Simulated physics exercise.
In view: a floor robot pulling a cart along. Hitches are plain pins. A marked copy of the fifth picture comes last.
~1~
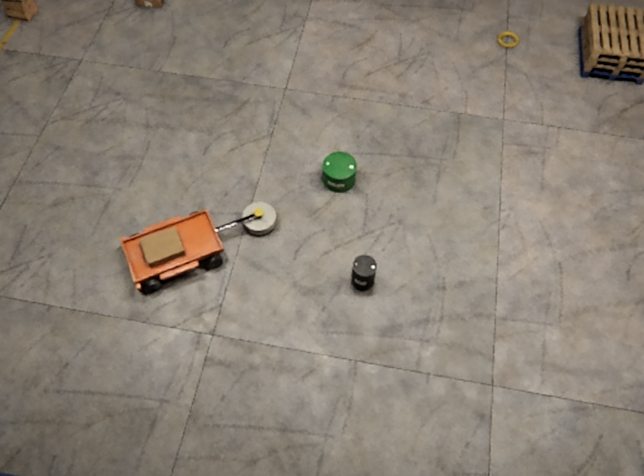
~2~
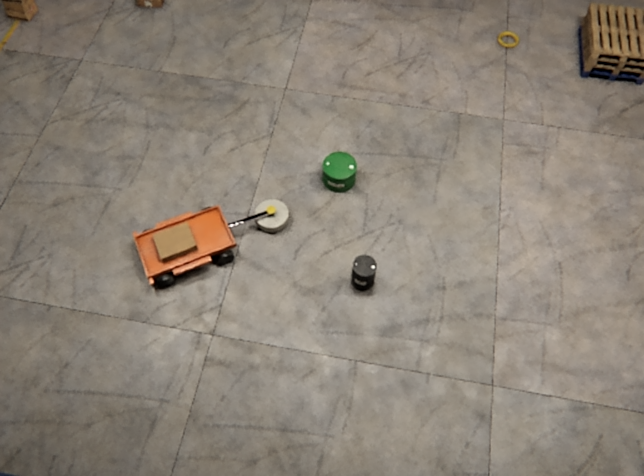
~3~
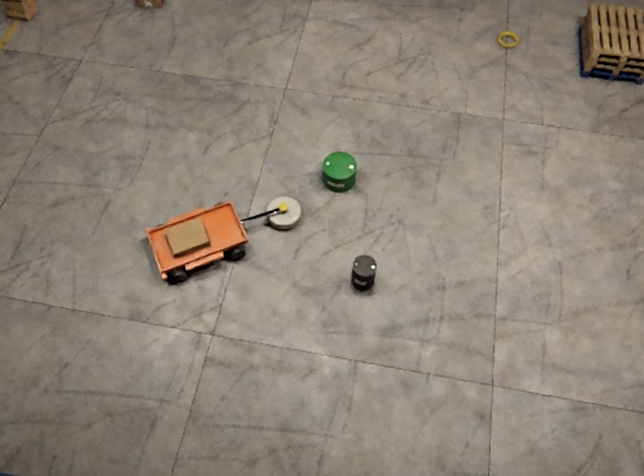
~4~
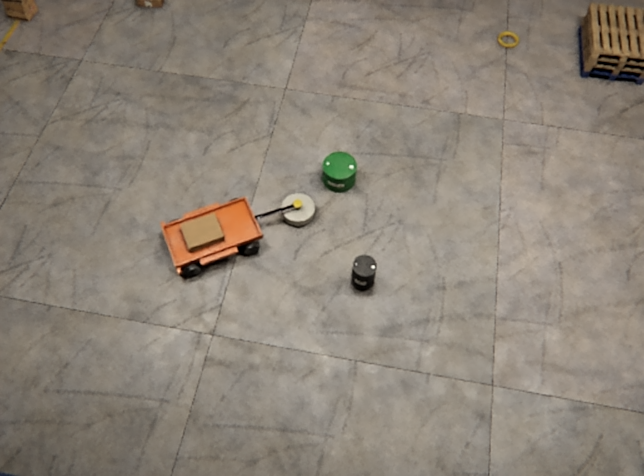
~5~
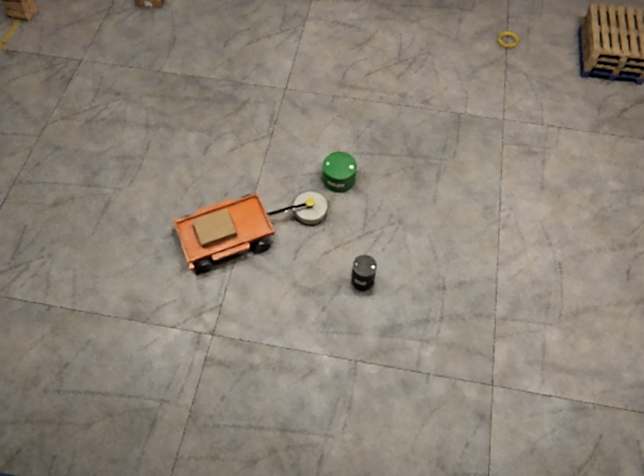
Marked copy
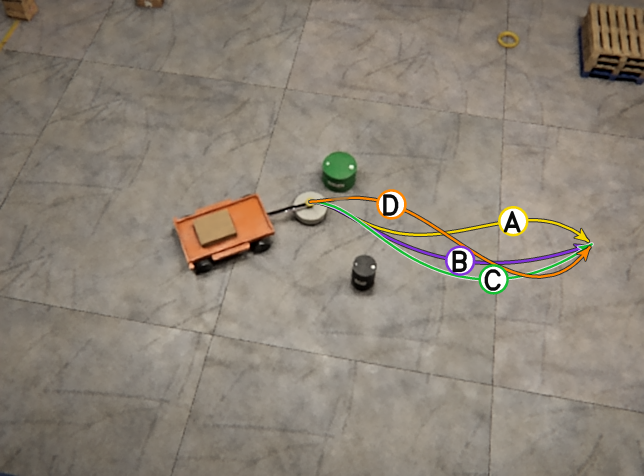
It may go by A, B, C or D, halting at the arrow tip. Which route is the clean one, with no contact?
Route A.
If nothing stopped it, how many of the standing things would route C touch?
One.
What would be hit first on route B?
First the black keg.
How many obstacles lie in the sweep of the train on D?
In all, one.
On the copy, A from (310, 202) via (445, 233) to (588, 241); B from (310, 202) via (440, 257) to (588, 246); C from (310, 202) via (446, 273) to (592, 244); D from (310, 202) via (453, 239) to (590, 247).
On A. First, robot (405, 239), cart (316, 222).
Then, robot (504, 227), cart (417, 227).
Finally, robot (588, 249), cart (499, 227); nothing has been touched.
By contrast, B meets the black keg; C meets the black keg; D meets the green tub.
